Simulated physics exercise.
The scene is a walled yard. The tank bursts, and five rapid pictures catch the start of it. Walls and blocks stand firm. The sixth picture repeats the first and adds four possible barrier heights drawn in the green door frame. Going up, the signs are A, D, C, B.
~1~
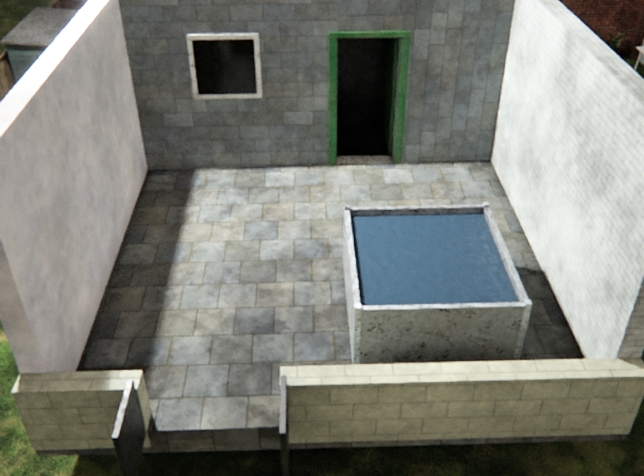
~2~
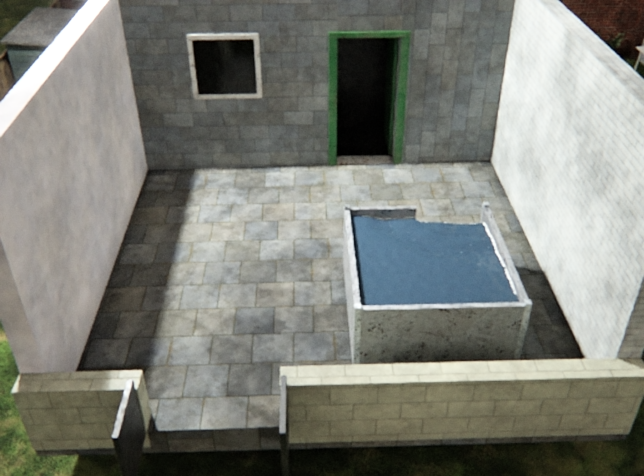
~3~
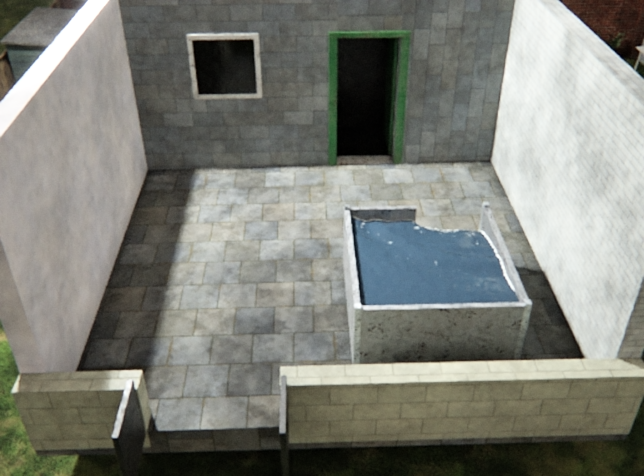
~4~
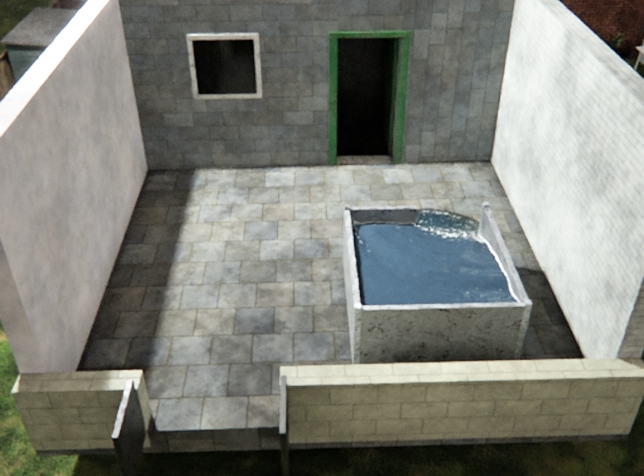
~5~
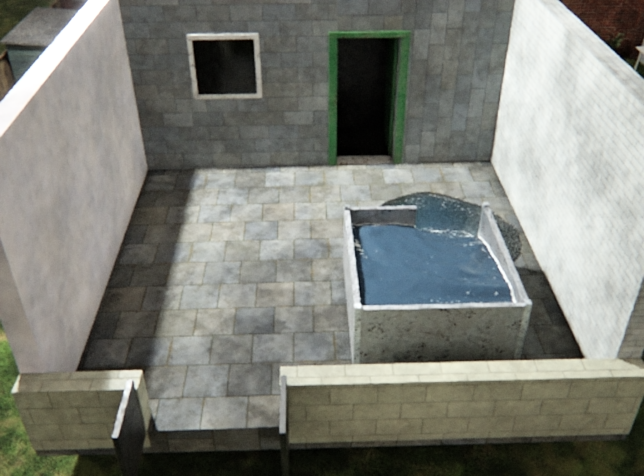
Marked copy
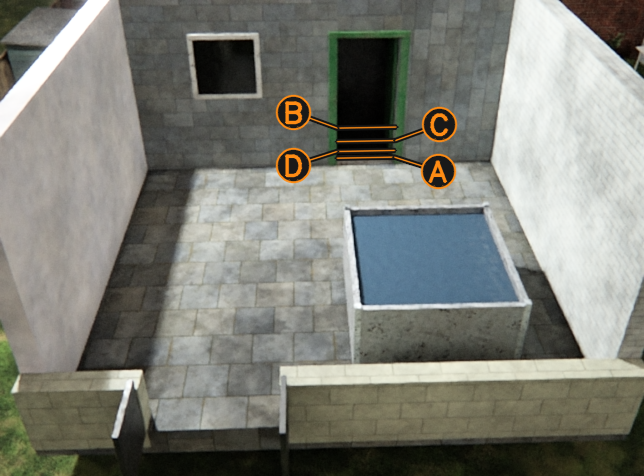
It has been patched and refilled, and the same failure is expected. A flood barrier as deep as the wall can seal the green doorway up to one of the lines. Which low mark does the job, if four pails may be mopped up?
Height D.
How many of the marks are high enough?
Three of them.
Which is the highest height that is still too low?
A it is.
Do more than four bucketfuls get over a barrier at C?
No, that is safe.
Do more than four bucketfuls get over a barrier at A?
Yes.
On the marked copy, A at (365, 157); B at (366, 127); C at (366, 141); D at (365, 150); from the bottom up A, D, C, B.
With A, about 13 bucketfuls get in.
With B, nothing gets over.
With C, nothing gets over.
With D, a bucket or two gets in.
